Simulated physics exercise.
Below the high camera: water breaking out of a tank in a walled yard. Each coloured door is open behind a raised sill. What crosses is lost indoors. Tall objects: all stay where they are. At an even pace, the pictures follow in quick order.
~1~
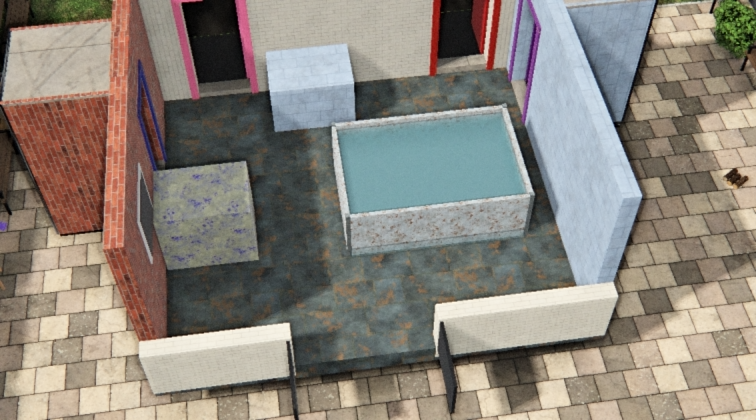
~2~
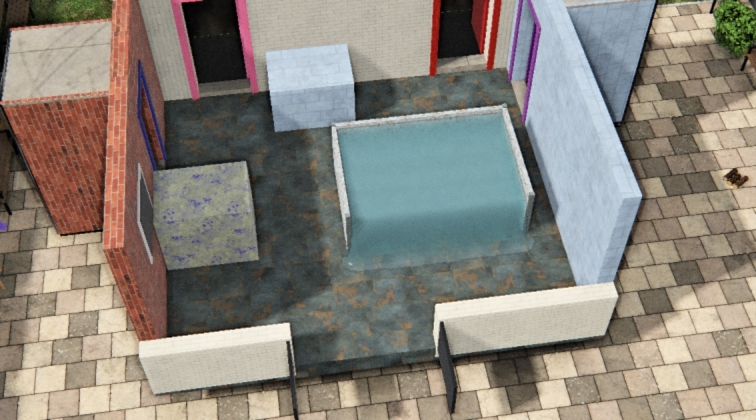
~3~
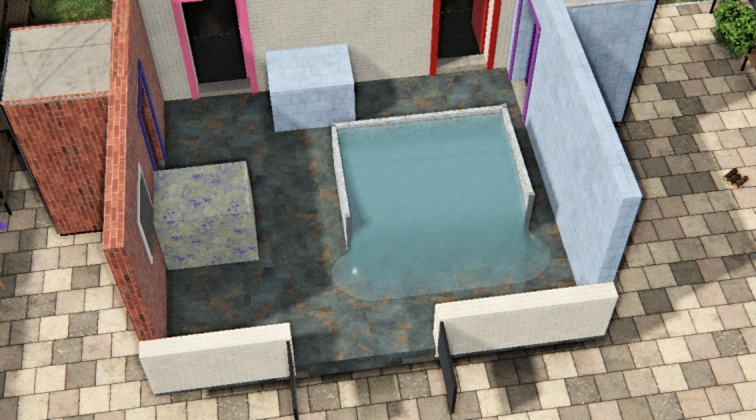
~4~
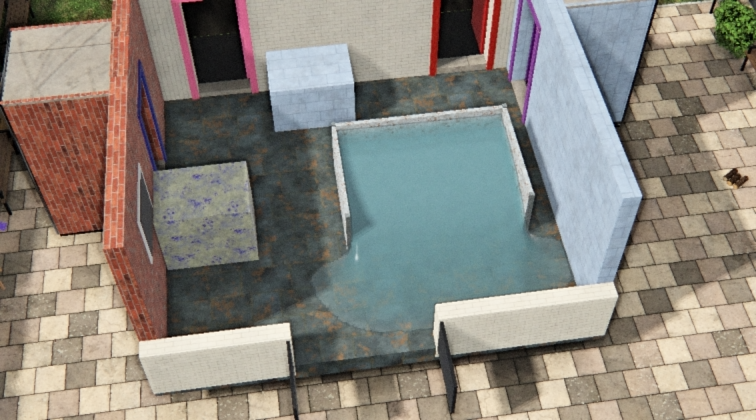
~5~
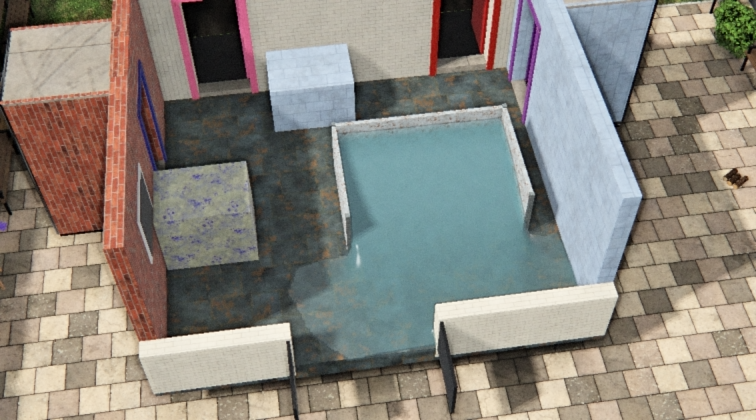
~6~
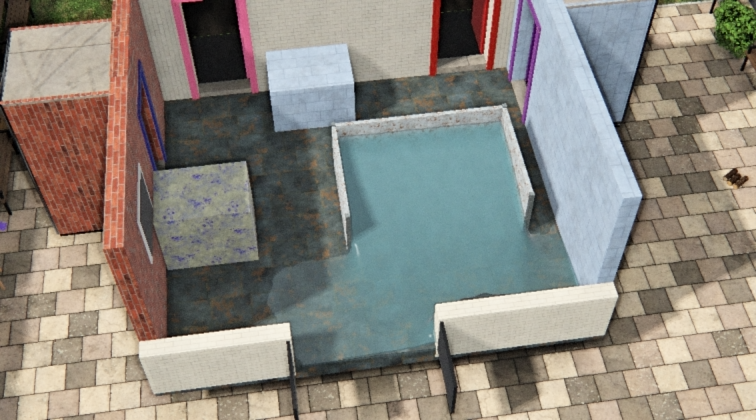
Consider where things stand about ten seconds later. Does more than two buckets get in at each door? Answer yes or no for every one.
Blue door: No, red door: Yes, purple door: Yes, pink door: No.
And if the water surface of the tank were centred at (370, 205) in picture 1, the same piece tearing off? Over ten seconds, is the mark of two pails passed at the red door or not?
Red falls short.
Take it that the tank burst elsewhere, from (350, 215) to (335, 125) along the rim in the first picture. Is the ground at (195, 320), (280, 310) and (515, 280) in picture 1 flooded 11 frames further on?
One by one: Waterlogged; waterlogged; unsoaked.
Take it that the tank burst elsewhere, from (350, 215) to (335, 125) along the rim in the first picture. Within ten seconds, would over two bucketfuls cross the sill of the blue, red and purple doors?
Going door by door: The blue door one gets too much, the red door one stays safe, and the purple door one gets too much.
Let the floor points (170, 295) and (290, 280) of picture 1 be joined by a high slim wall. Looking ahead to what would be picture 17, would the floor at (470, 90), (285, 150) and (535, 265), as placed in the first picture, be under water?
Taking the points in order, they are high and dry, high and dry and inundated.
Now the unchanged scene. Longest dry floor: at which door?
Looks like the pink one.
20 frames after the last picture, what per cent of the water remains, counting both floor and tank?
About 66 per cent.
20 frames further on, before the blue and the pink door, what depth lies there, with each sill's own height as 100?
Roughly 0 per cent, then 0 per cent.
A moment on, water covers 30 % of the floor; the blue door not reached, the red door not reached, the purple door not reached, the pink door not reached.
Next, water covers 35 % of the floor; the blue door not reached, the red door not reached, the purple door not reached, the pink door not reached.
Then, water covers 55 % of the floor; the blue door not reached, the red door over two buckets in, the purple door under two buckets in, the pink door not reached.
Later, water covers 75 % of the floor; the blue door wet at the sill, nothing in, the red door over two buckets in, the purple door over two buckets in, the pink door not reached.
In the end, water covers 95 % of the floor; the blue door wet at the sill, nothing in, the red door over two buckets in, the purple door over two buckets in, the pink door wet at the sill, nothing in.
